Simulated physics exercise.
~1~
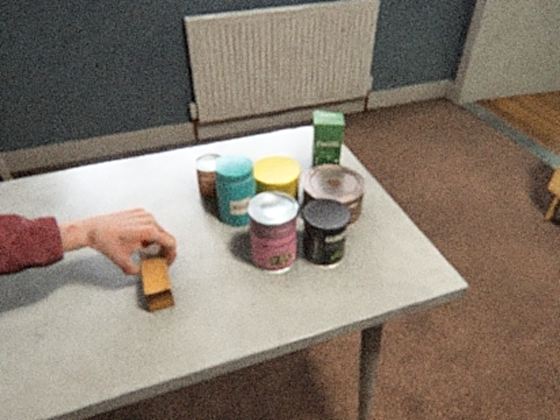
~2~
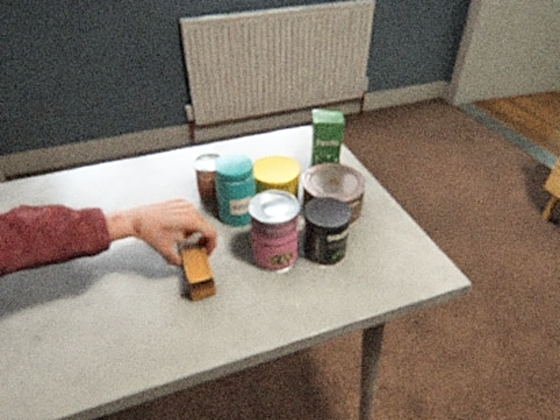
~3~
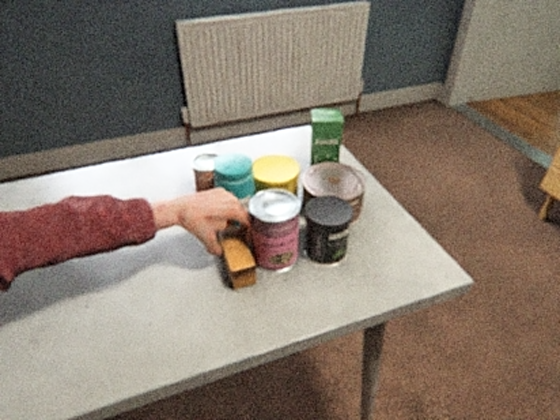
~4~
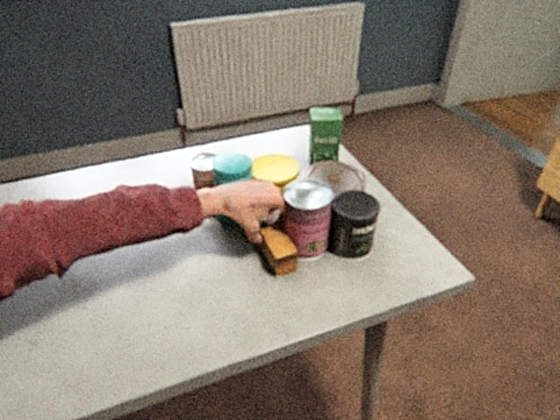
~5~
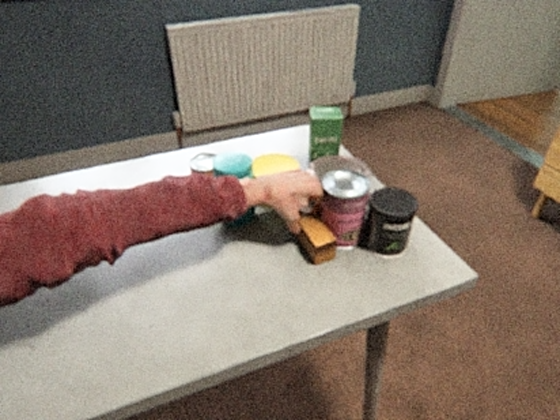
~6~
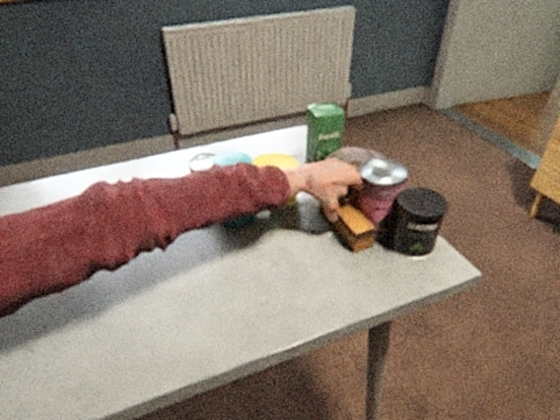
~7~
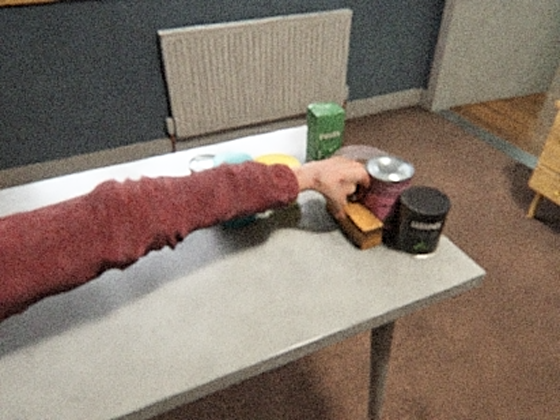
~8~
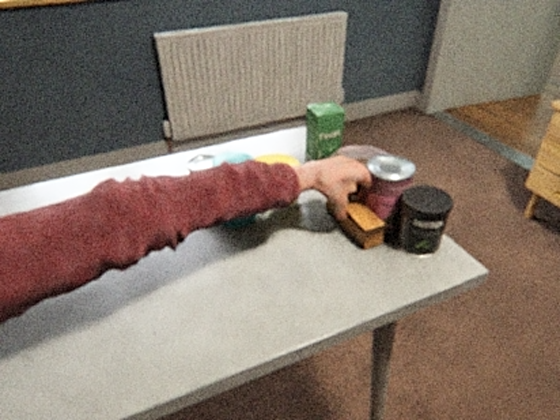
Hand sliding a wooden block rightward across a table, pushing pink and black tins and nudging a brown tub, all staying upright.
